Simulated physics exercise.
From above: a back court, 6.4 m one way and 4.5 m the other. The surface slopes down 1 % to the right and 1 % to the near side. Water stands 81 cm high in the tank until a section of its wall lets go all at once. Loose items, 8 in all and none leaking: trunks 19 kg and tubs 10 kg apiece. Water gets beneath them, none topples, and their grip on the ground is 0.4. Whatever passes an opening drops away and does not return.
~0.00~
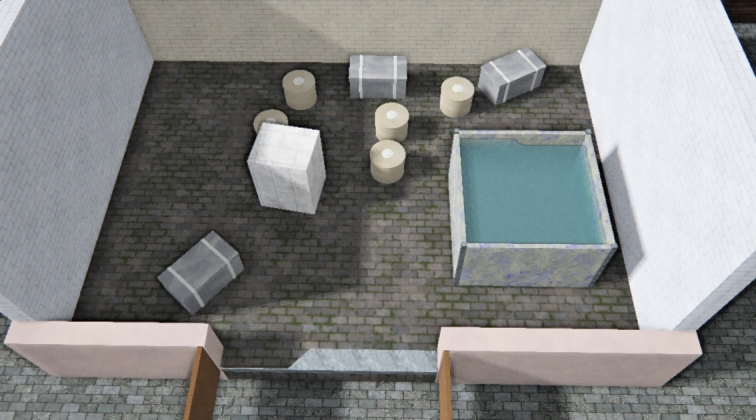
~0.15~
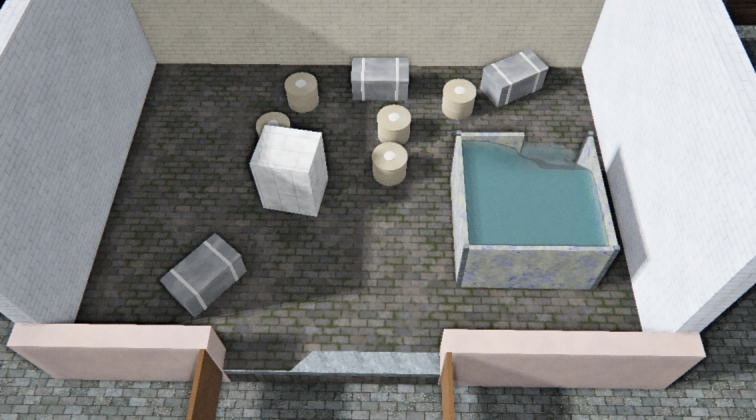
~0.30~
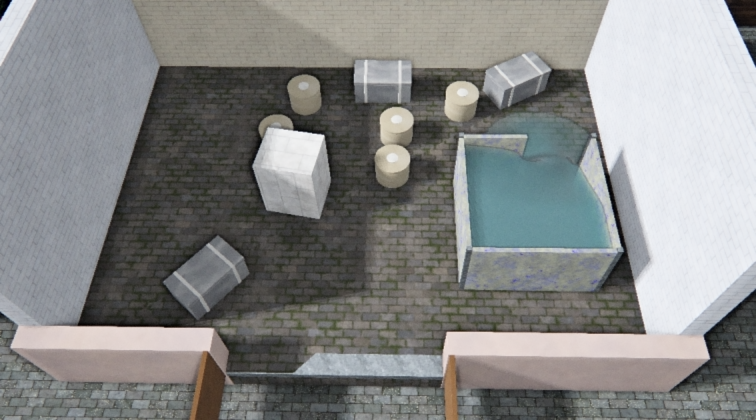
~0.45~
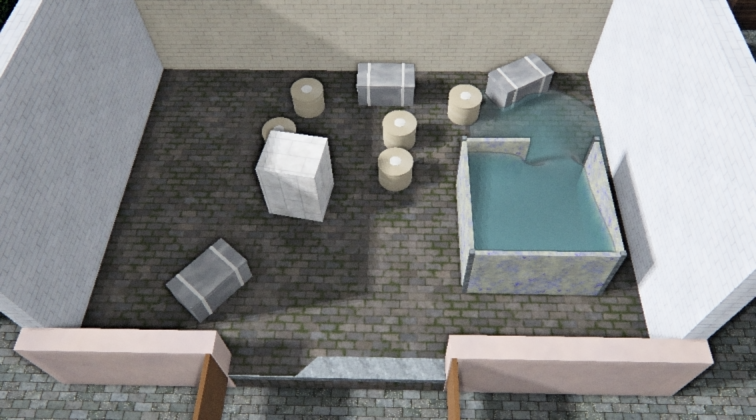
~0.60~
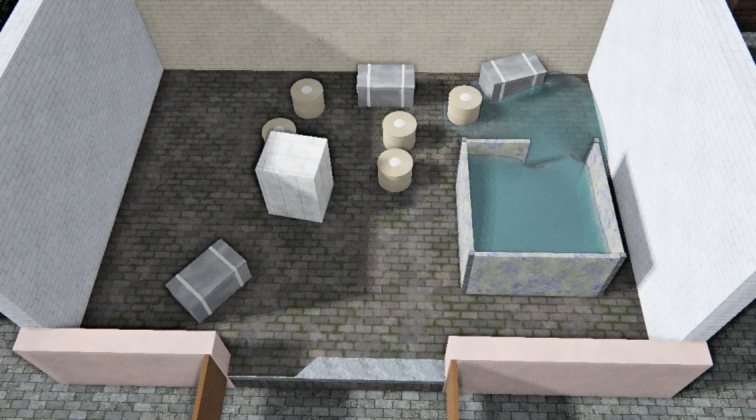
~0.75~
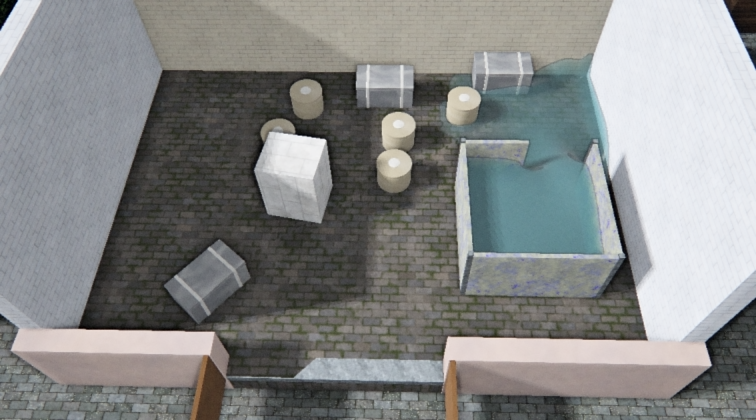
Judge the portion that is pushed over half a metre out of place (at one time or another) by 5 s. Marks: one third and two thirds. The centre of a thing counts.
Share: Two thirds or more.
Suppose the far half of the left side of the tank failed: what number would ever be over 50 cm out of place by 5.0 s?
In that case 5 of them.
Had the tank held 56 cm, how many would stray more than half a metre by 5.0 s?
In that case 7 of them.
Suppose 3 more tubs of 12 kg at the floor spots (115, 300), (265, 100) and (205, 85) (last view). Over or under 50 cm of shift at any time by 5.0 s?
In that order: Under, more, more.
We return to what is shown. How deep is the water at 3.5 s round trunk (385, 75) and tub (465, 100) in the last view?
About 7 and 6 cm.
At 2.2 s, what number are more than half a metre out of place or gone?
3 of them.
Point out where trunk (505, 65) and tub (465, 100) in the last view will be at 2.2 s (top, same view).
Near (393, 73) and (415, 115).
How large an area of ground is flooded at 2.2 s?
About 10.0 m2.
After 1.1 s 0 of 8 are over 50 cm from their spots; 1 afloat.
After 2.2 s 3 of 8 are over 50 cm from their spots; 2 afloat.
After 3.5 s 7 of 8 are over 50 cm from their spots; 2 afloat.
After 5.0 s 7 of 8 are over 50 cm from their spots, and 7 have been at some point; 2 afloat.
